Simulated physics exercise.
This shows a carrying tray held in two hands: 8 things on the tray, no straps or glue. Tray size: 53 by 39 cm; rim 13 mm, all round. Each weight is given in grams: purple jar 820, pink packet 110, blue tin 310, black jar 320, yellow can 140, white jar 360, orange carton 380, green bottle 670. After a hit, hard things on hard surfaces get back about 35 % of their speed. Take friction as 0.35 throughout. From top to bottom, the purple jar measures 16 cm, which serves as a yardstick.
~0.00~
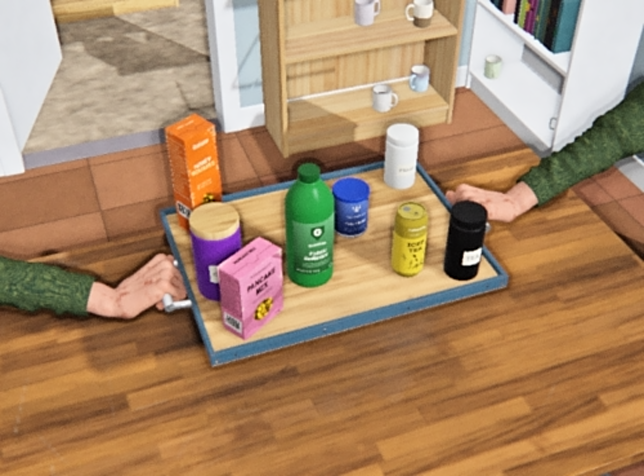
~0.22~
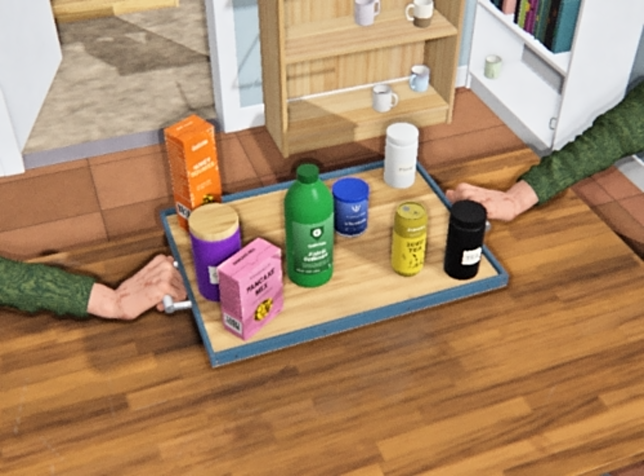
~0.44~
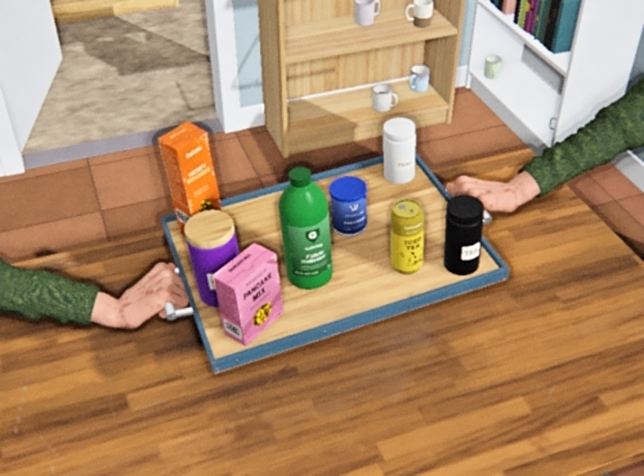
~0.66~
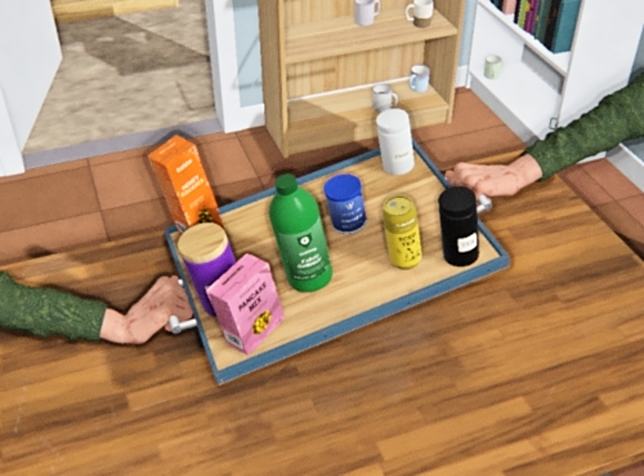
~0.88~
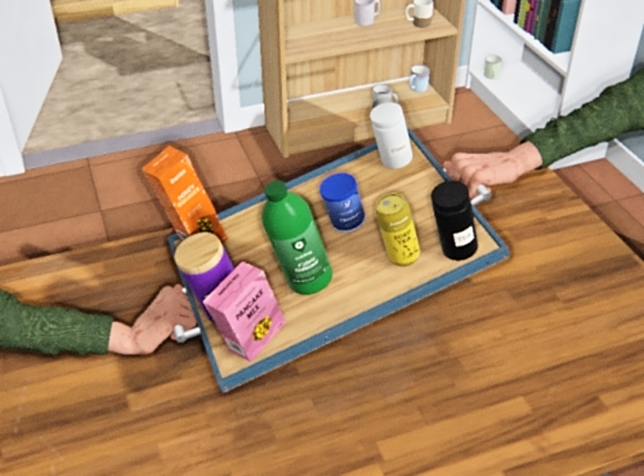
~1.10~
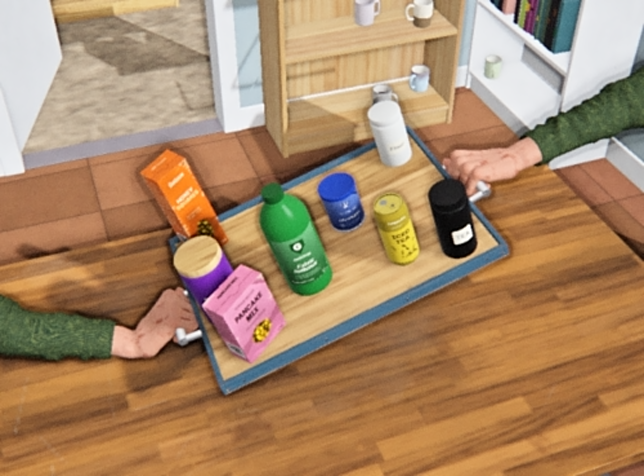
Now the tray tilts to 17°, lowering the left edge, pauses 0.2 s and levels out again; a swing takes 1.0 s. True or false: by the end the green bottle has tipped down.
False.
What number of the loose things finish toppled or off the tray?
I count 0.
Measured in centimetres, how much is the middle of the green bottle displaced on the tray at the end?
0 cm.
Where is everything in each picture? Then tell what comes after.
In the first frame, tray level; green bottle (310, 224); purple jar (218, 252).
In the second frame, tray level; blue tin (351, 207); black jar (465, 241).
In the third frame, tray tilted 4°, left edge down; yellow can (407, 238); white jar (399, 151).
In the fourth frame, tray tilted 10°, left edge down; orange carton (189, 196); purple jar (213, 271).
In the fifth frame, tray tilted 15°, left edge down; pink packet (246, 312); blue tin (343, 203).
In the sixth frame, tray tilted 17°, left edge down; green bottle (292, 237); black jar (453, 219).
After 1.50 s, tray tilted 16°, left edge down.
After 1.80 s, tray tilted 8°, left edge down.
After 2.00 s, tray tilted 3°, left edge down.
After 2.40 s, tray level.
In the end (2.8 s), all 8 under 5 cm from the start. At the end, from the last picture's camera, green bottle near (308, 224).
